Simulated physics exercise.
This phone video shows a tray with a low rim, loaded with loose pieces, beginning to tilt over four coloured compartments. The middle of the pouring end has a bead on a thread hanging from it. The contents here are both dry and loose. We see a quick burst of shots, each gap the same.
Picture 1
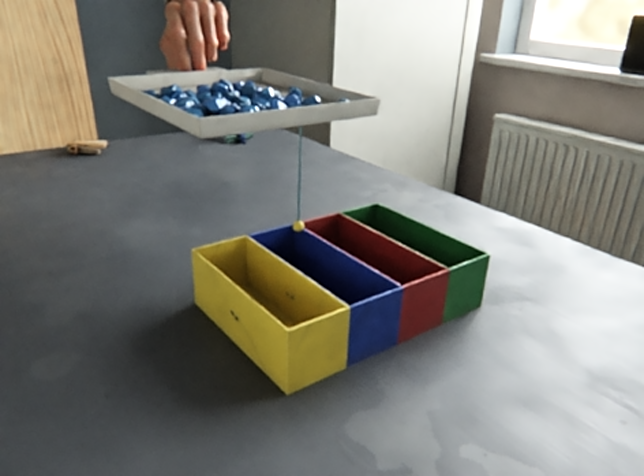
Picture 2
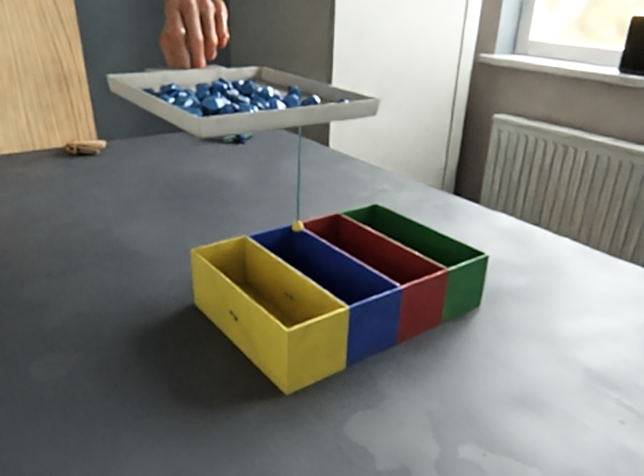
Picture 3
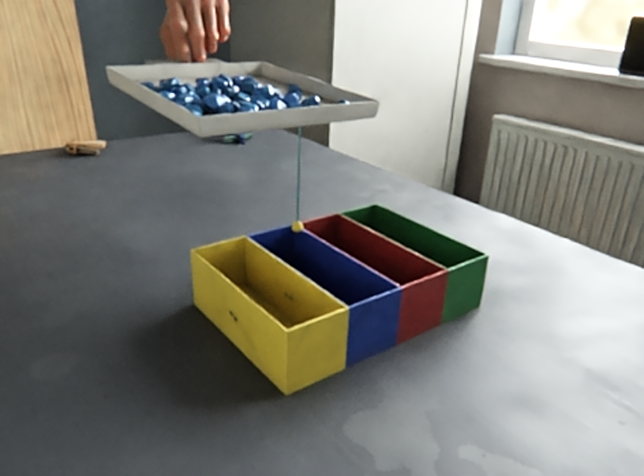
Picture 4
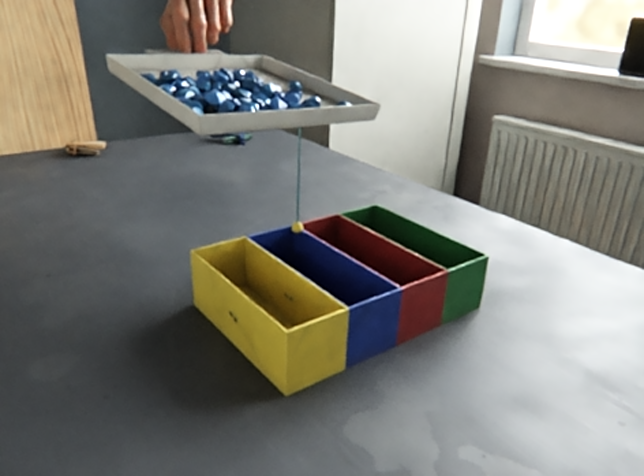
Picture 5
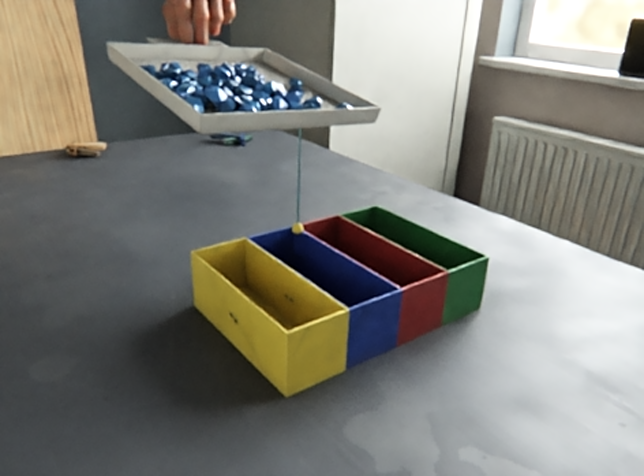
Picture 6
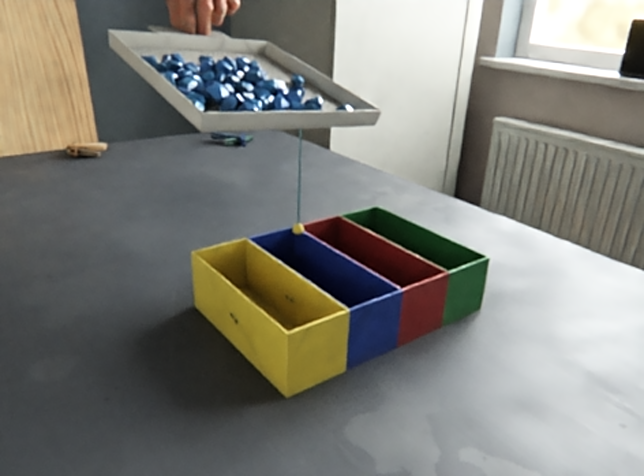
A shallow grey tray of shiny blue stones, held by a hand at its far side, slowly tilted toward its near edge above yellow, blue, red and green compartments while its beaded thread hung down.
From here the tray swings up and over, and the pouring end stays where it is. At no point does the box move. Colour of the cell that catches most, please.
The colour is red.
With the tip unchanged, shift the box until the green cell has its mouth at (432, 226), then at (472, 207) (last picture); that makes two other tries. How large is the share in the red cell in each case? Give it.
30 %, then 0 %.
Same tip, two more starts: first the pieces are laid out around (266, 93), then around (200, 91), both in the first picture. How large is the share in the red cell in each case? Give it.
Around 50 in a hundred the first time, around 50 in a hundred the second.
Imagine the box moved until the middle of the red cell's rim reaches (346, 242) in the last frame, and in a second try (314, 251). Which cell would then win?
It would be the red cell the first time and the green one the second time.
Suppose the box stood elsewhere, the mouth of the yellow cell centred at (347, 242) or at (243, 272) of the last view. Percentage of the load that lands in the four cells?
You'd see around 70 per cent and then around 100 per cent.
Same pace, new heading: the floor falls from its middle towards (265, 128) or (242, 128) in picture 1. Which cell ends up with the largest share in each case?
First try: The cell in yellow; second try: That yellow cell.
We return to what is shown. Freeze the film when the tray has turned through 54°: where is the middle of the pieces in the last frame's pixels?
The middle of the pieces sits at roughly (297, 86).
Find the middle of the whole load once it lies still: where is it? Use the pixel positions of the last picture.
Resting centre, last picture - approx. (373, 296).
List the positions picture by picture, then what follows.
In the first picture, corners of the pouring end (200, 118) and (378, 98), level; middle of the load (228, 100), aquarium stones; bead on its thread (298, 226); yellow cell (318, 344); blue cell (375, 321); red cell (423, 301); green cell (466, 283).
In the second picture, corners of the pouring end (200, 117) and (377, 99), level; middle of the load (227, 99).
In the third picture, corners of the pouring end (200, 116) and (378, 101), tipped barely, lowest at the right corner; middle of the load (227, 96).
In the fourth picture, corners of the pouring end (201, 115) and (378, 104), tipped a little, lowest at the right corner; middle of the load (228, 92).
In the fifth picture, corners of the pouring end (202, 114) and (379, 107), tipped a little, lowest at the right corner; middle of the load (229, 88).
In the sixth picture, corners of the pouring end (204, 112) and (380, 110), tipped a little, lowest at the right corner; middle of the load (231, 84); yellow cell (318, 347); blue cell (374, 324); red cell (423, 304); green cell (466, 286).
Just after the last frame, tray tipped steeply; every one on the tray.
A moment on, tray tipped right over; almost all on the tray; about a tenth in the red cell; just a few in the green cell; just a few in the blue cell.
Further on, tray tipped past a quarter turn; roughly half in the red cell; roughly a quarter in the blue cell; roughly a quarter in the green cell; just a few in the yellow cell.
When it is over, tray tipped past a quarter turn; roughly half in the red cell; roughly a quarter in the blue cell; roughly a quarter in the green cell; just a few in the yellow cell.
